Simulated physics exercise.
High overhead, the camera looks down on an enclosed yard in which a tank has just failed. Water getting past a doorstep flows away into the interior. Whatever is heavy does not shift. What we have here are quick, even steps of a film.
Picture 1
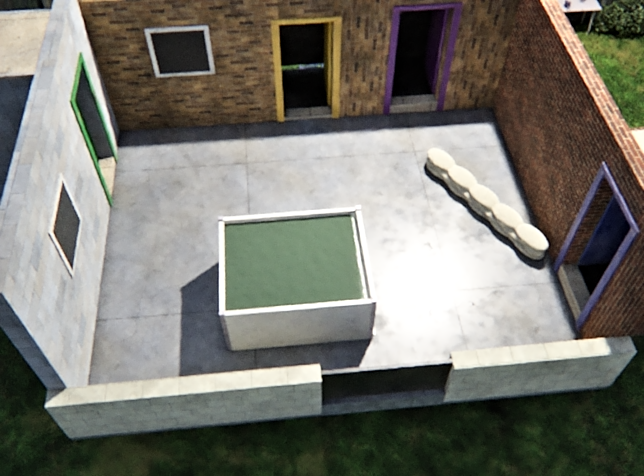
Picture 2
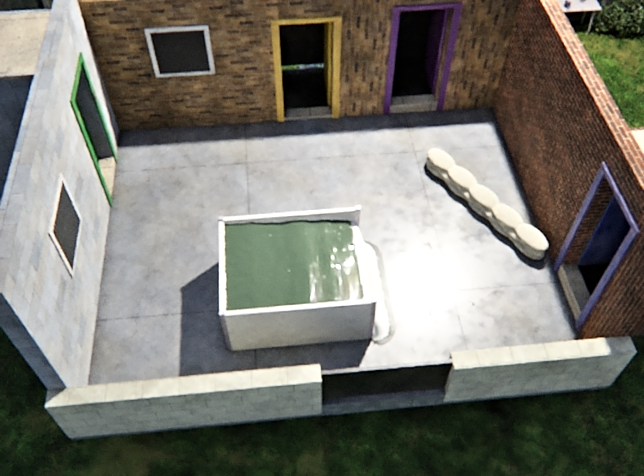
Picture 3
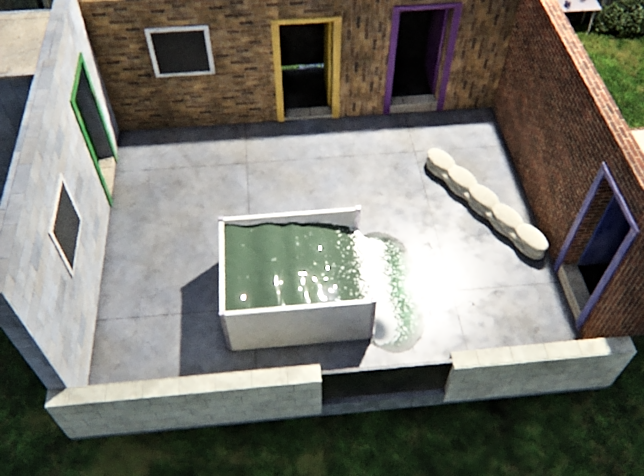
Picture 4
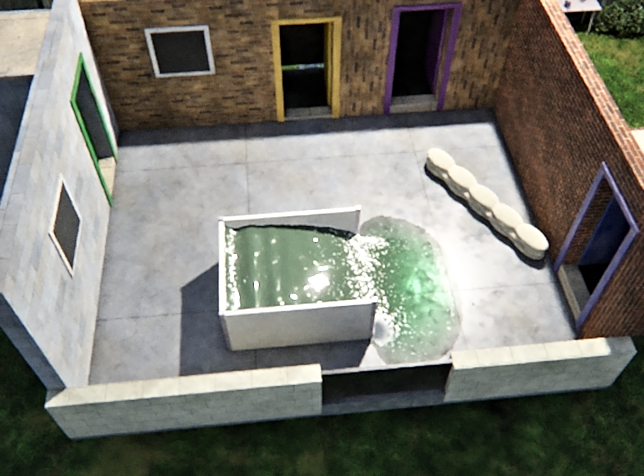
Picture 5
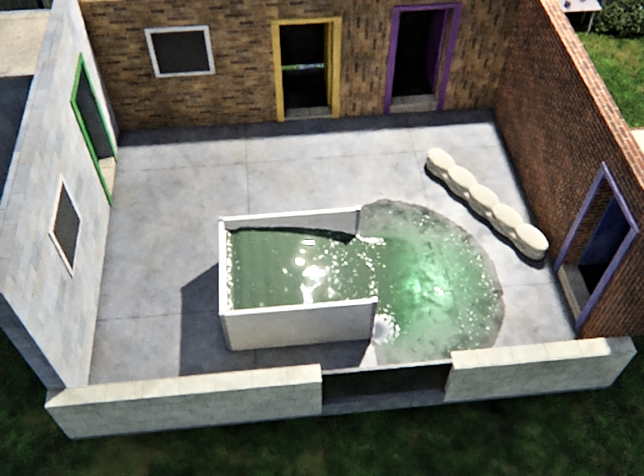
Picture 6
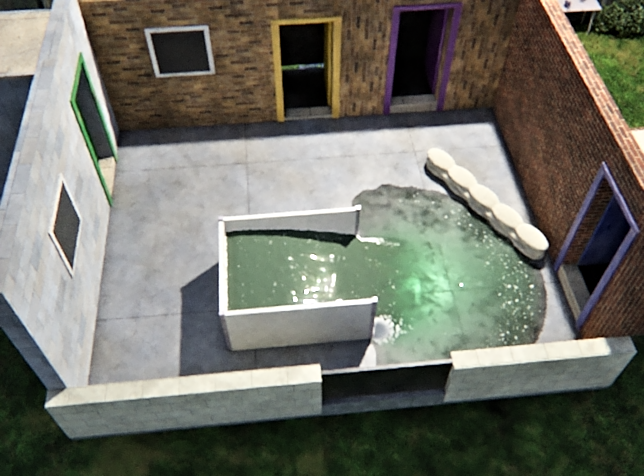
Green water in a white-walled tank poured out of its open right side onto the gray yard floor, then spread rightward in a widening, rounded sheet, reaching alongside the pale, lumpy barrier.
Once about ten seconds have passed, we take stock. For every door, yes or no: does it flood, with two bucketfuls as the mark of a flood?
Purple door: No, yellow door: Yes, green door: No, blue door: Yes.
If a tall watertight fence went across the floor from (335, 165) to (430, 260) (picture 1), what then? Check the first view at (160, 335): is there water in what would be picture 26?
There: Dry.
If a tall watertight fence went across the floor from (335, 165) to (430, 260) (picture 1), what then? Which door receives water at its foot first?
The blue-painted one is first.
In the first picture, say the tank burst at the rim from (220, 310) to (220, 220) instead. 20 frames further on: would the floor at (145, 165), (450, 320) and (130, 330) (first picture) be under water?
Taking the spots in turn: Swamped, swamped and swamped.
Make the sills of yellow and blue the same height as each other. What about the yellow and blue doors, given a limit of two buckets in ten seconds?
After the swap, the yellow door falls short while the blue door overflows.
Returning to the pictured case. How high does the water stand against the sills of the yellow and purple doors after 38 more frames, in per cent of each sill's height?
The first comes to about 190 percent, the second to about 30 percent.
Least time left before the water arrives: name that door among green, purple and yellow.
If you ask me, it's the one in purple.
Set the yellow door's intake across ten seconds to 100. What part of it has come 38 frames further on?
Around 40 in a hundred.
A moment on, water covers 25 % of the floor; the purple door not reached, the yellow door not reached, the green door not reached, the blue door over two buckets in.
Next, water covers 35 % of the floor; the purple door wet at the sill, nothing in, the yellow door not reached, the green door not reached, the blue door far over two buckets in.
Then, water covers 50 % of the floor; the purple door wet at the sill, nothing in, the yellow door wet at the sill, nothing in, the green door not reached, the blue door far over two buckets in.
Later, water covers 80 % of the floor; the purple door wet at the sill, nothing in, the yellow door over two buckets in, the green door wet at the sill, nothing in, the blue door far over two buckets in.
In the end, water covers 95 % of the floor; the purple door wet at the sill, nothing in, the yellow door over two buckets in, the green door wet at the sill, nothing in, the blue door far over two buckets in.
